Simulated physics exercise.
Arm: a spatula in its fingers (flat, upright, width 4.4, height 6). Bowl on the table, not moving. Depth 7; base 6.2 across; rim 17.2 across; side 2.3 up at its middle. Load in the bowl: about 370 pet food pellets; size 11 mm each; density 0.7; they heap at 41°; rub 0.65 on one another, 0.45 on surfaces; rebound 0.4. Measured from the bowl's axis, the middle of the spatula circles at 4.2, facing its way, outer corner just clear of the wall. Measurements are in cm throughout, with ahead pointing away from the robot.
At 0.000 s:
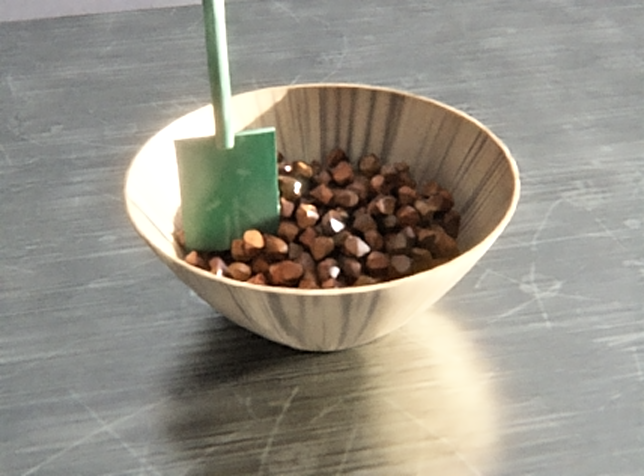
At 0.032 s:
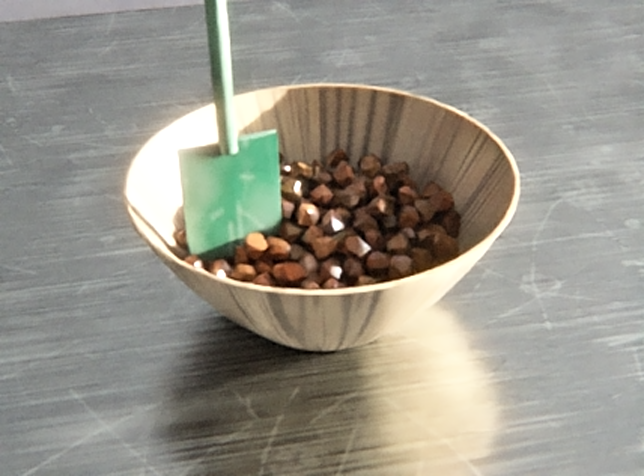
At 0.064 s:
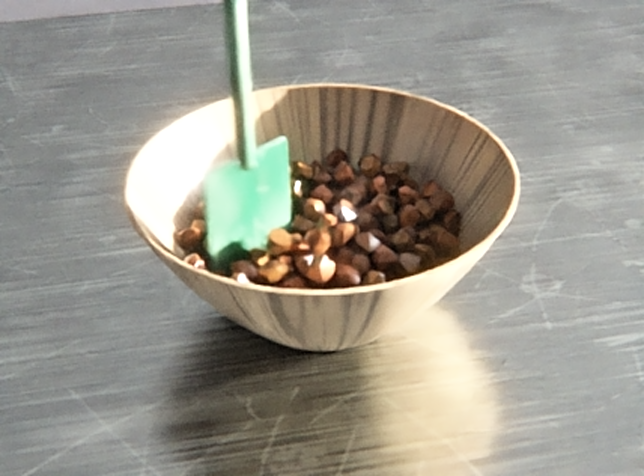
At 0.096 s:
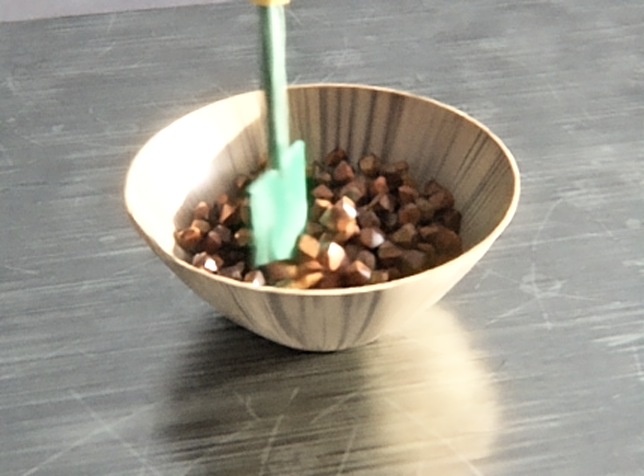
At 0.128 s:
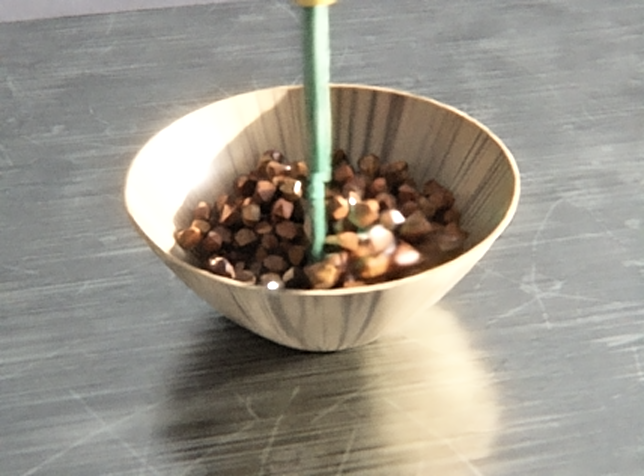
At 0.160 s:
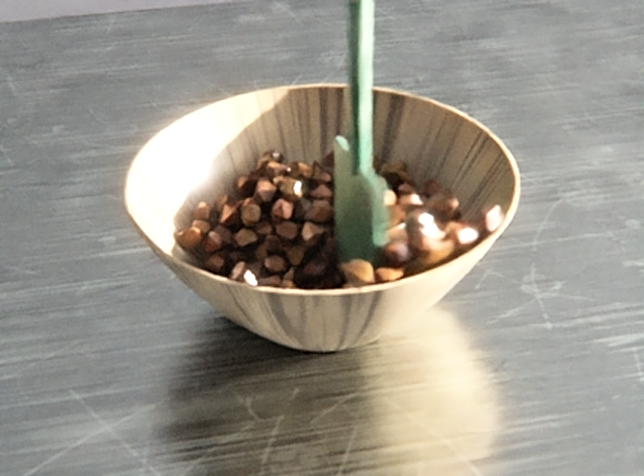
A green spatula swept from the left side of a wooden bowl around the near side toward the right, turning as it went and pushing the brown pellets into a heap on the right.
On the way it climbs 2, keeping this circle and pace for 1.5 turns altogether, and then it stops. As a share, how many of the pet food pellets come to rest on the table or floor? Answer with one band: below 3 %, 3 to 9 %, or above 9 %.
Above 9 %.
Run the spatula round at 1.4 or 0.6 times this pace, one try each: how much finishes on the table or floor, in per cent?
About 20 and 5 per cent.
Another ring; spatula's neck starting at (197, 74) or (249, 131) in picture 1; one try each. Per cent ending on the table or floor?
I'd put it at around 0 and 15 percent.
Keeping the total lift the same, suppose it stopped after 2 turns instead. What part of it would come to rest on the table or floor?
Roughly 15 percent would end up there.
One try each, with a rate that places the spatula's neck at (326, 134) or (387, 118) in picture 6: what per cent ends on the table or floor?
So, roughly 10 percent the first time and 15 percent the second.
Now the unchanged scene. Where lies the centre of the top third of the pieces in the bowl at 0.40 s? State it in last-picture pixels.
Upper-third centre: Approx. (269, 160) px.
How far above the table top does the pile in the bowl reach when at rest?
About 6.0 cm.
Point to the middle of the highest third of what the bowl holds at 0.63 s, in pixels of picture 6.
Close to pixel (307, 242).
After 0.40 s, 271° round, highest piece 9 above the table; 346 in the bowl, 14 on the table or floor, 7 in flight or on the tool.
After 0.63 s, 81° round, highest piece 8 above the table; 321 in the bowl, 46 on the table or floor.
After 0.95 s, 180° round, highest piece 6 above the table; 321 in the bowl, 46 on the table or floor.
After 1.65 s, 180° round, highest piece 6 above the table; 321 in the bowl, 46 on the table or floor.
At rest, 321 in the bowl, 46 on the table or floor. That is 13 % on the table or floor.
